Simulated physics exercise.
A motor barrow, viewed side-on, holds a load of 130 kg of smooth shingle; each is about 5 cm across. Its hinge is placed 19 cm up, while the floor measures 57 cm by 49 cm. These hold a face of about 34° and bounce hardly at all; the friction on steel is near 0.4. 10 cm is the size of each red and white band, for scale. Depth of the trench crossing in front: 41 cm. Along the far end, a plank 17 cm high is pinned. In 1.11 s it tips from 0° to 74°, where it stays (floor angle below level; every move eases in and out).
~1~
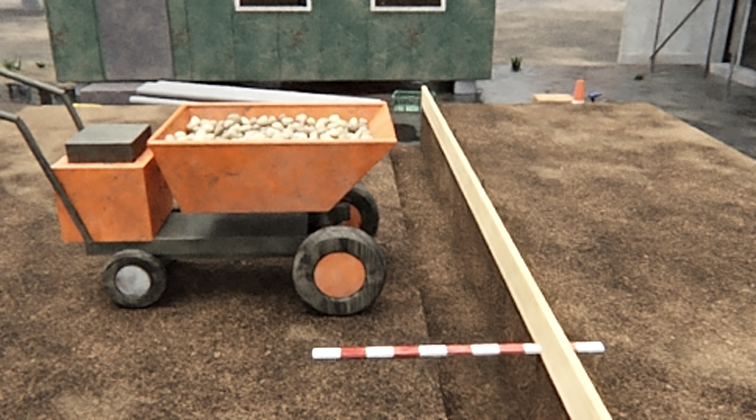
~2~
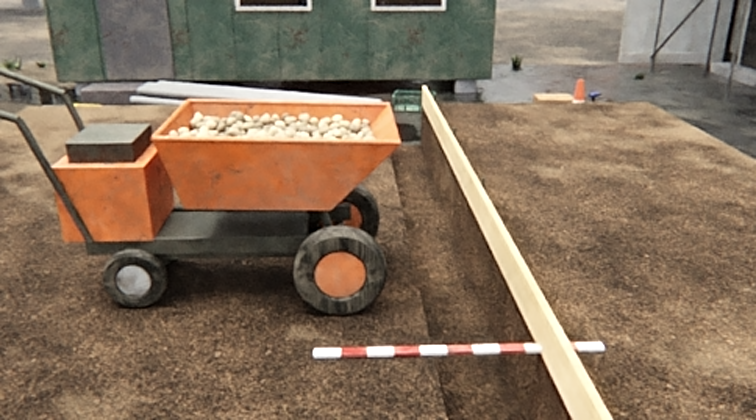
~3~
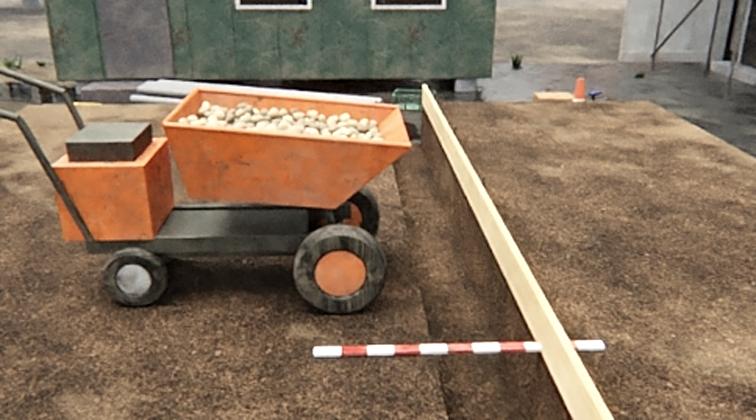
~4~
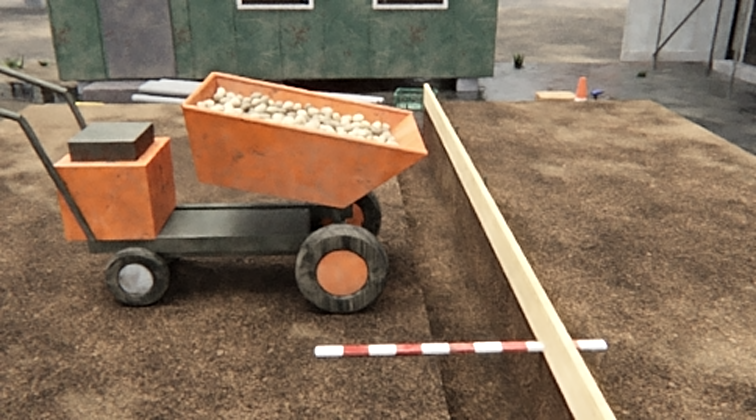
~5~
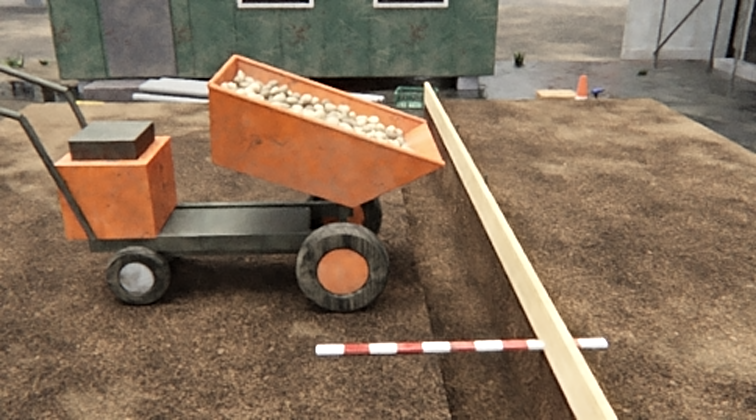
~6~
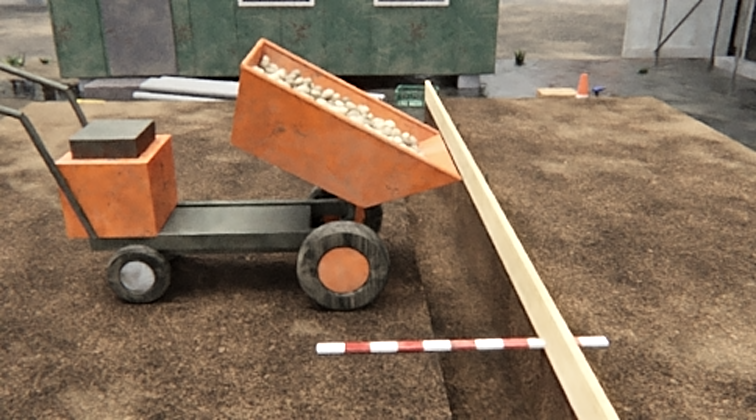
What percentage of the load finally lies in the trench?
About 69 per cent.
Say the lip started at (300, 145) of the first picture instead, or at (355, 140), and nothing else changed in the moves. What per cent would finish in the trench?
100 and 100 %.
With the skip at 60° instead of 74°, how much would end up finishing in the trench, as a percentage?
In that case around 55 percent.
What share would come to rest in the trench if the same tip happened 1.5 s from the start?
Probably about 70 in a hundred.
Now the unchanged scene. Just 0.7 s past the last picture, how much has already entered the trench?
30 per cent, give or take.
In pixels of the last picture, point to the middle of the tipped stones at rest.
Around (487, 331).
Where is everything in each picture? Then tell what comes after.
The skip is at 0°, its lip at (396, 142); the top of the load is at (256, 125), in the first picture.
Lip at (400, 143), floor tilted 2°, highest stones at (243, 122), in the second picture.
The skip is at 6°, its lip at (410, 146); the top of the load is at (224, 114), in the third picture.
Lip at (427, 154), floor tilted 12°, highest stones at (230, 101), in the fourth picture.
Lip at (444, 165), floor tilted 20°, highest stones at (247, 85), in the fifth picture.
Lip at (460, 179), floor tilted 29°, highest stones at (269, 72), in the sixth picture.
Then, 0.4 s after the last picture the floor is at 62°, 100 % in the skip; the foremost stones are at (483, 217).
Then, 0.7 s after the last picture the floor is at 74°, 51 % in the skip, 30 % in the trench, 19 % past the trench; the foremost stones are at (599, 259).
Then, 1.1 s after the last picture the floor is at 74°, 15 % in the skip, 55 % in the trench, 30 % past the trench; the foremost stones are at (709, 258).
Then, 3.0 s after the last picture the floor is at 74°, 0 % in the skip, 69 % in the trench, 31 % past the trench; the foremost stones are past the picture's edge.
